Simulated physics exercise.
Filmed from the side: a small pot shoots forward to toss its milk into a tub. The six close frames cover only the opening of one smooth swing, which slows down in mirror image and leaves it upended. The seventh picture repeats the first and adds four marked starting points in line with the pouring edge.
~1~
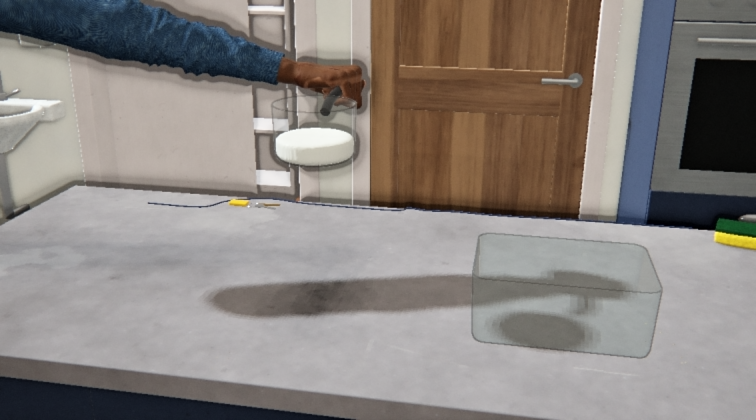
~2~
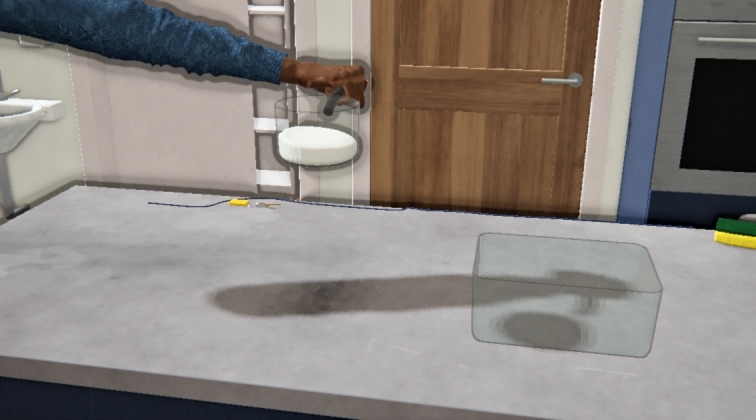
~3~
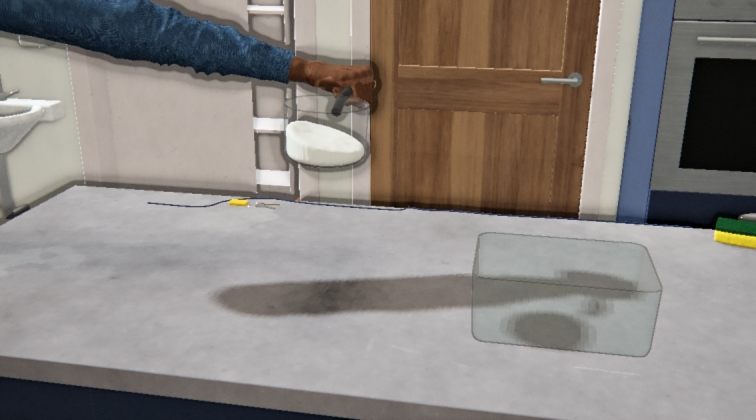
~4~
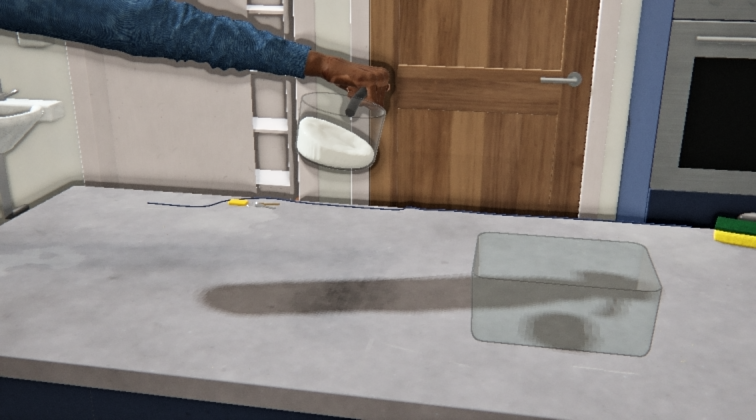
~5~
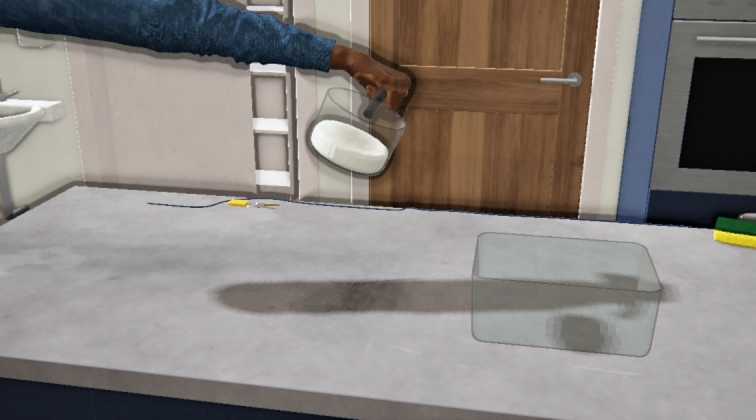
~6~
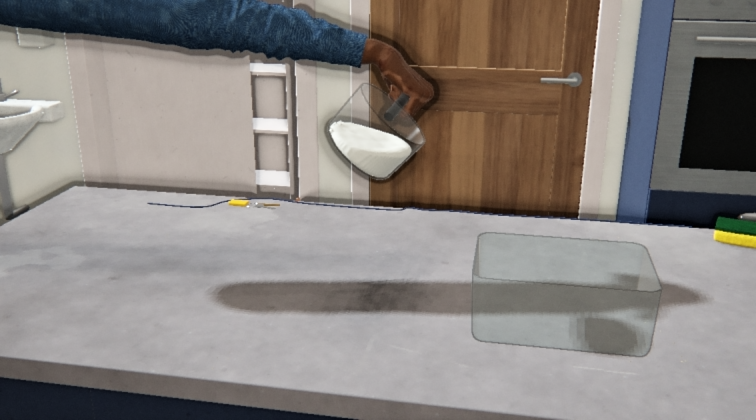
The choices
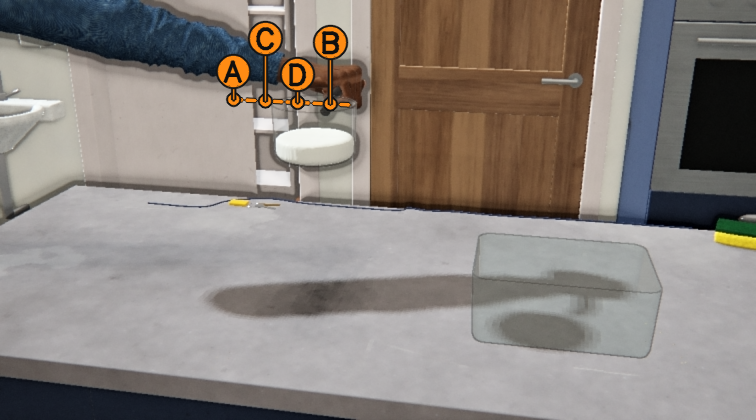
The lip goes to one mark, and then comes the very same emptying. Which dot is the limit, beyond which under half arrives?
I would pick dot B.
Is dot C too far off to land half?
Yes, it does.
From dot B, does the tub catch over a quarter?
Yes.
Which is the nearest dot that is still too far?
D it is.
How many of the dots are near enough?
One of the four.
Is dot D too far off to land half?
Yes.
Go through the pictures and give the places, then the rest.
Upright, lip at (353, 105); tub from (471, 338) to (650, 356); nothing has left yet.
Upright, lip at (357, 105); nothing has left yet.
Tipped about 2°, lip at (366, 106); nothing has left yet.
Tipped about 11°, lip at (383, 113); nothing has left yet.
Tipped about 24°, lip at (404, 126); nothing has left yet.
Tipped about 42°, lip at (423, 141); nothing has left yet.
On the marked copy, A at (233, 99); B at (330, 104); C at (265, 100); D at (297, 102).
With A, about 0 % lands in the tub, 100 % falls short.
With B, about 71 % lands in the tub, 18 % falls short and 11 % goes beside or beyond.
With C, about 0 % lands in the tub, 99 % falls short.
With D, about 20 % lands in the tub, 78 % falls short.
